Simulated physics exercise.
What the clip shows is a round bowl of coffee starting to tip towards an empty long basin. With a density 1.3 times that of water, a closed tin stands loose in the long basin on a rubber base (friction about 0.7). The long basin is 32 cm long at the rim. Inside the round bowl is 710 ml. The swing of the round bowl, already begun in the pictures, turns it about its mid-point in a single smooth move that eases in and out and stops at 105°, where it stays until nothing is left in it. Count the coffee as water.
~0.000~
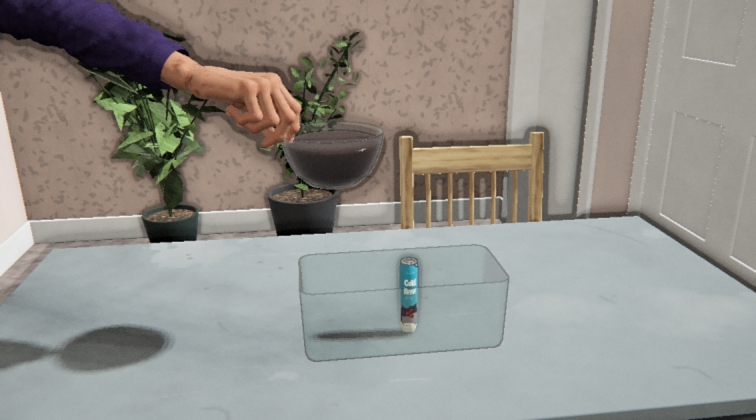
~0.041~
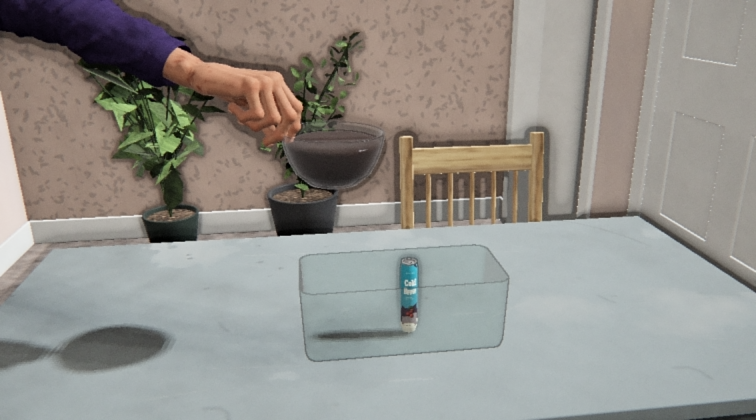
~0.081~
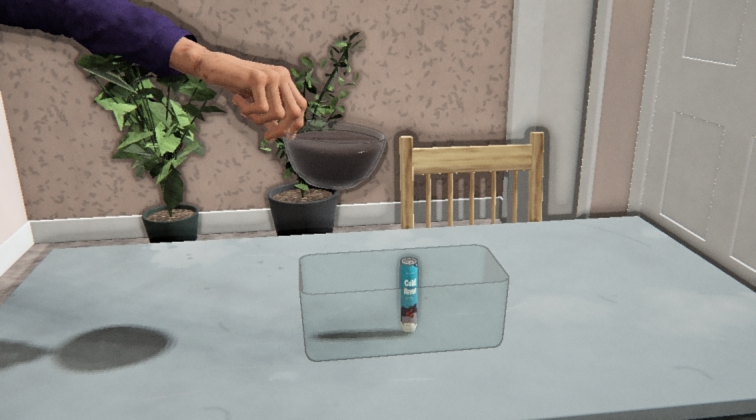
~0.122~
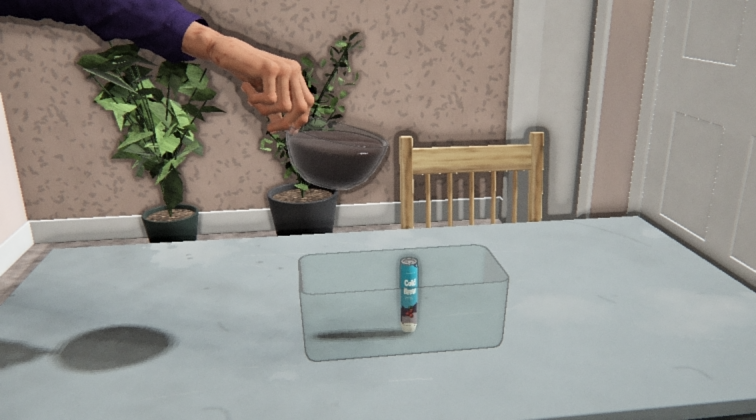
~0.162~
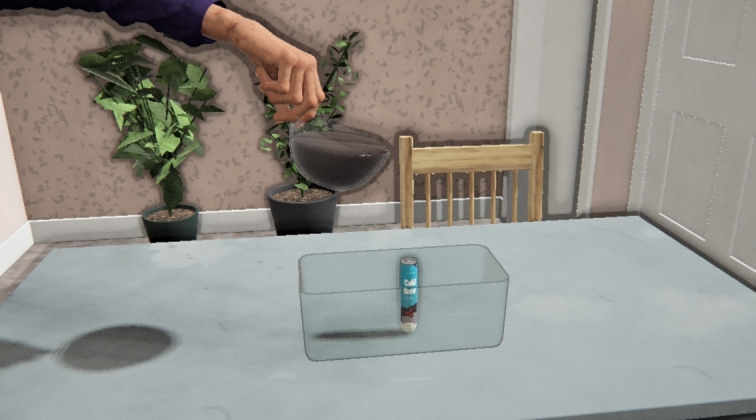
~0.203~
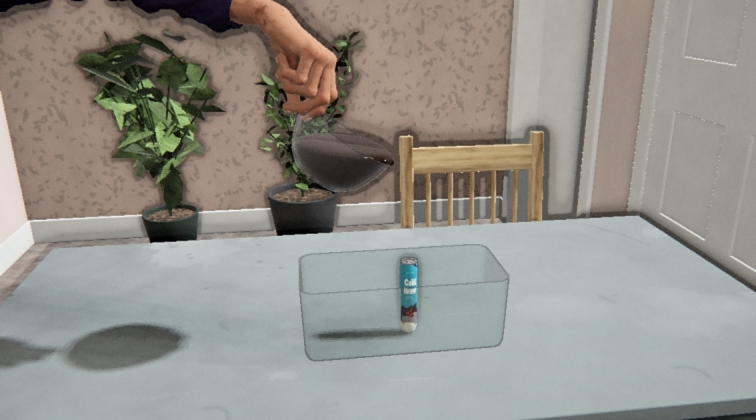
Round glass bowl of dark coffee tilting steadily to the right in a hand above a clear basin holding an upright tin.
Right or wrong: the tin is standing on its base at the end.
Right, it is standing.
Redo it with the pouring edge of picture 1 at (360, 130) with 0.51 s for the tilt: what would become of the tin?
Result: Tin tipped over.
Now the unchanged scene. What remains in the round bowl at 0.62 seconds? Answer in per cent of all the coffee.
0 %.
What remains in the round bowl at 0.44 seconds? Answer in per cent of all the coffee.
Remaining: Near 12 % of the total.
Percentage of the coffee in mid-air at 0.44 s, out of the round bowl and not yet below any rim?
About 62 per cent.
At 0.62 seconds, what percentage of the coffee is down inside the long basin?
Roughly 90 percent of it.
After 0.44 s the tilt is 101° and 12 per cent is still to pour; the tin stands where it began.
After 0.62 s the tilt is 105° and 0 per cent is still to pour; the tin stands where it began.
After 0.81 s the tilt is 105° and 0 per cent is still to pour; the tin stands where it began.
After 1.01 s the tilt is 105° and 0 per cent is still to pour; the tin stands where it began.
In the end the tin stands where it began.
